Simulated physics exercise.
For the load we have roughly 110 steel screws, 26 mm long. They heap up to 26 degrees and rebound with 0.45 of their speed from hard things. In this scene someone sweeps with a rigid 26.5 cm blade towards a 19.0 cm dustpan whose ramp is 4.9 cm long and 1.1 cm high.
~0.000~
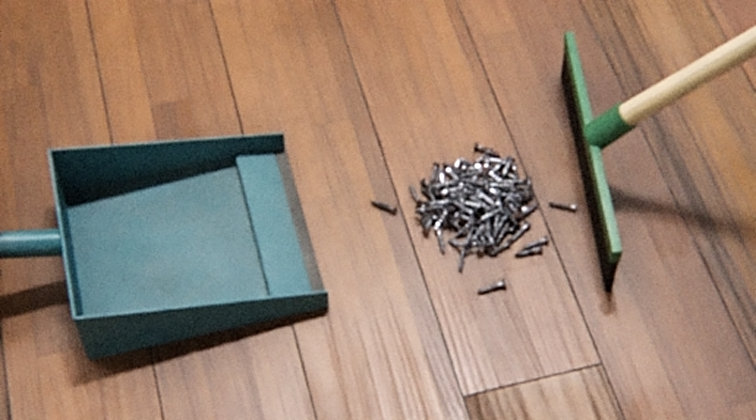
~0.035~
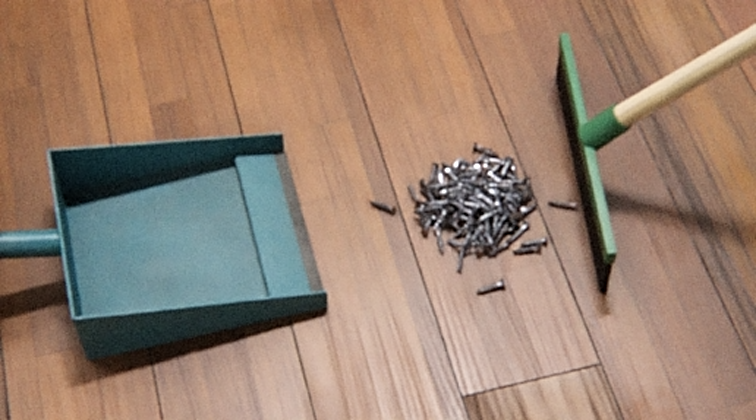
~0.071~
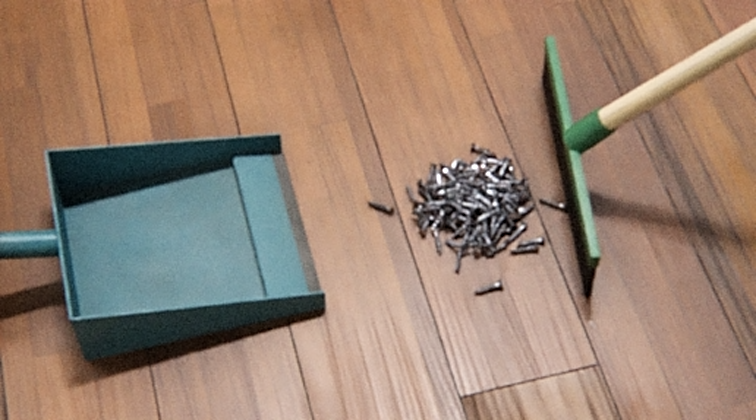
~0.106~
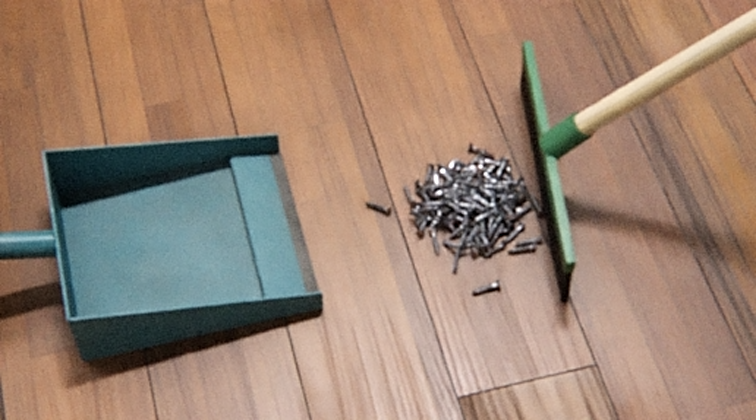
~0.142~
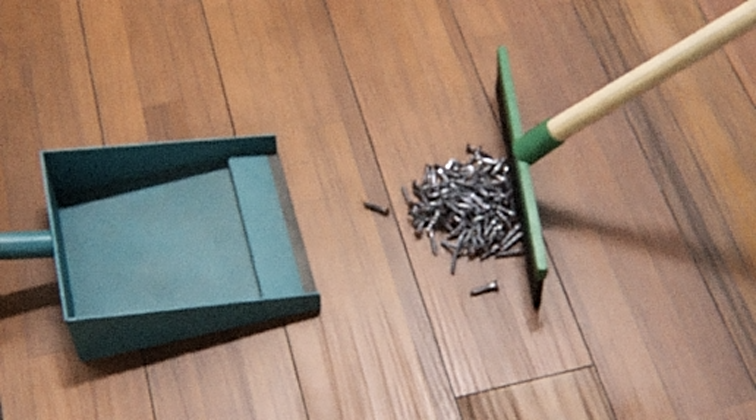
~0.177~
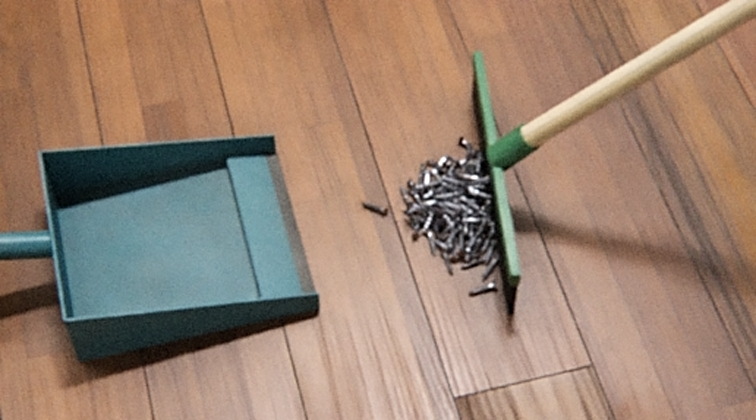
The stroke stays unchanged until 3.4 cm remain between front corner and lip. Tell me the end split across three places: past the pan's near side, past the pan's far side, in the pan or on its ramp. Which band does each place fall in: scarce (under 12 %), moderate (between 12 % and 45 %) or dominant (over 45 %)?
Past the pan's near side: Scarce; past the pan's far side: Scarce; in the pan or on its ramp: Moderate.
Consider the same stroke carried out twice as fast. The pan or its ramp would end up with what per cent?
Share: Close to 70 %.
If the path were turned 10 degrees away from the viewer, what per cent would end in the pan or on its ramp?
The pan, ramp included, would get around 25 per cent.
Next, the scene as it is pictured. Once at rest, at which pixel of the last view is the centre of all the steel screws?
I'd say roughly (309, 228).
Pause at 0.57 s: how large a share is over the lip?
So far, roughly 25 per cent.
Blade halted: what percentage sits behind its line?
0 %.
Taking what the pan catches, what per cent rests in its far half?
Roughly 40 per cent.
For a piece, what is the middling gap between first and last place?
It works out to roughly 16 cm.
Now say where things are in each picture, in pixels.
The first frame shows blade from (615, 256) to (569, 43), moved 0.0 cm, 0 of the pieces shifted so far; middle of the pieces at (483, 195); pan at (171, 253).
The second frame shows blade from (610, 257) to (564, 44), moved 0.4 cm, 0 of the pieces shifted so far; middle of the pieces at (482, 196).
The third frame shows blade from (594, 261) to (549, 47), moved 1.7 cm, 1 of the pieces shifted so far; middle of the pieces at (480, 196).
The fourth frame shows blade from (569, 266) to (527, 52), moved 3.8 cm, 2 of the pieces shifted so far; middle of the pieces at (477, 196).
The fifth frame shows blade from (541, 273) to (502, 57), moved 6.2 cm, 24 of the pieces shifted so far; middle of the pieces at (474, 196).
The sixth frame shows blade from (515, 279) to (478, 62), moved 8.5 cm, 98 of the pieces shifted so far; middle of the pieces at (464, 196); pan at (162, 255). Its pace works out near 0.67 m/s.
After 0.29 s, middle of the blade 11 cm from the lip; 0 % over the lip, far side 0 %, near side 5 %.
Then, at 0.36 s, middle of the blade 7 cm from the lip; 0 % over the lip, far side 0 %, near side 5 %.
After 0.57 s, middle of the blade 6 cm from the lip; 25 % over the lip, far side 0 %, near side 5 %.
At rest (1.5 s), near side 5 %, far side 0 %, pan 25 %, in front of the lip or behind the blade 70 %.
